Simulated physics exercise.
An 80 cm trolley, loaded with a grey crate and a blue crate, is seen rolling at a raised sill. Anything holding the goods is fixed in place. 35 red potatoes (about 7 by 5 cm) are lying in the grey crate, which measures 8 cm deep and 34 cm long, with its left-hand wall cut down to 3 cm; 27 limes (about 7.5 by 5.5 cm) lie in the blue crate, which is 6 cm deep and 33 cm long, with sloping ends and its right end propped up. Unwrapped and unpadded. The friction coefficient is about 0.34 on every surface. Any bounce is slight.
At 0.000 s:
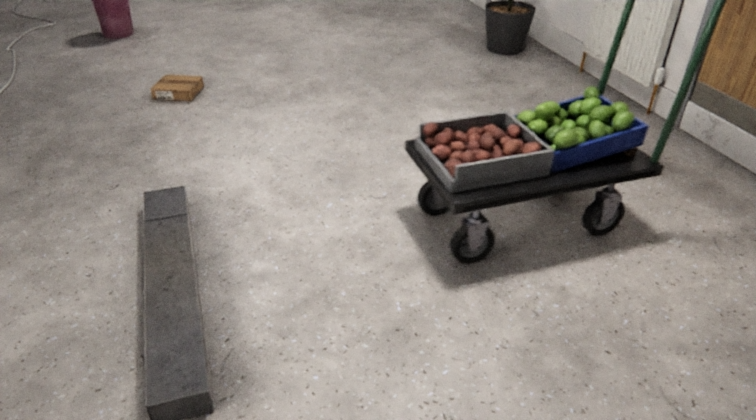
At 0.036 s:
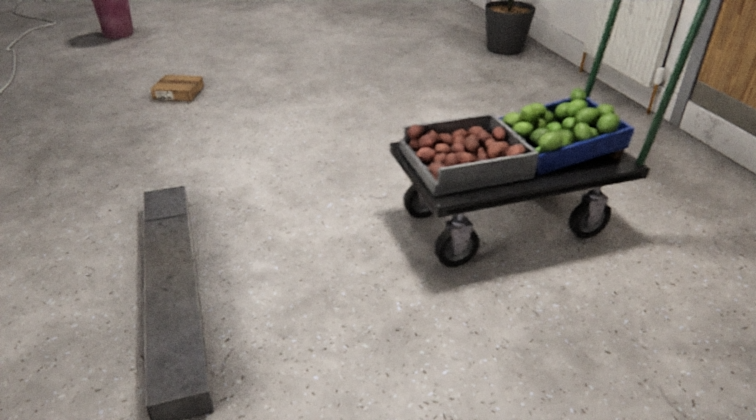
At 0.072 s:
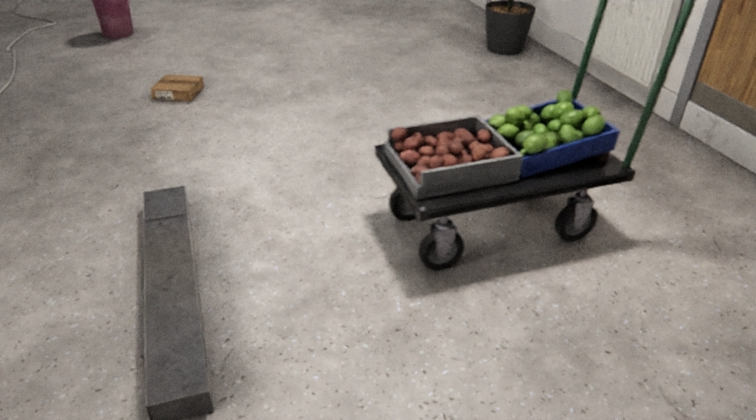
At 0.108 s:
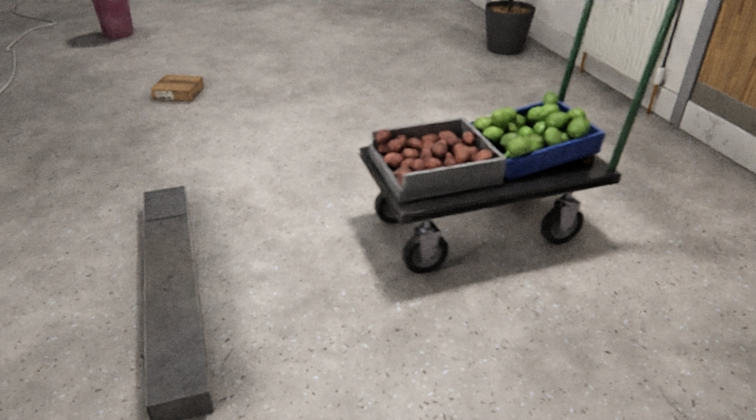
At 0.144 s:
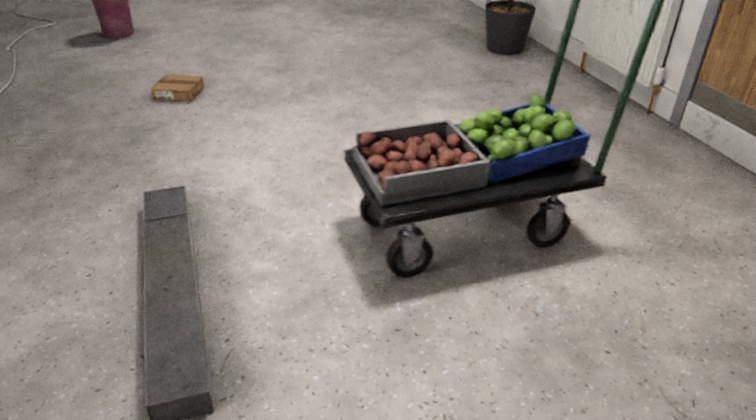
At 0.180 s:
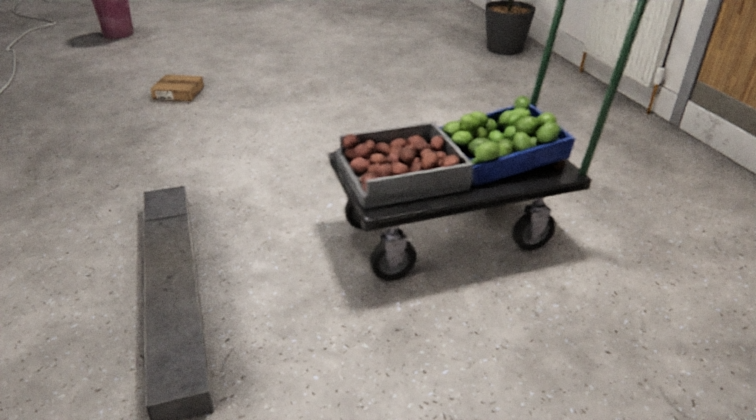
A black flatbed cart with green handle posts, carrying a grey crate of reddish-brown potatoes and a blue crate of green fruit, stands at the right of a speckled grey floor, seen from above. A long dark sill lies at the left, with a small wooden block, a maroon container and a dark pot beyond. The cart rolls steadily leftward and slightly nearer, while the camera stays still.
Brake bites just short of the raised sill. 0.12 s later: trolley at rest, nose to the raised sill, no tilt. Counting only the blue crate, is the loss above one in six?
Lost share: Short of one sixth.
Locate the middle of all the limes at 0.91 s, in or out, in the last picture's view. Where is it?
In the last view they're centred near (328, 165).
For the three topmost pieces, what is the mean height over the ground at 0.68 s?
I'd put it close to 46 cm.
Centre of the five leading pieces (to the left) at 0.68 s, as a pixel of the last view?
Somewhere near pixel (164, 203).
After 0.46 s, the brake bites.
After 0.56 s, the grey crate is down by 1 of 35 and the blue crate has all 27.
After 0.68 s, the grey crate is down by 2 of 35 and the blue crate has all 27.
After 0.91 s, the grey crate is down by 3 of 35 and the blue crate is down by 2 of 27.
Outcome (at 1.41 s), the grey crate is down by 3 of 35 and the blue crate is down by 2 of 27. Asked share, 2 of 27, 7 per cent.
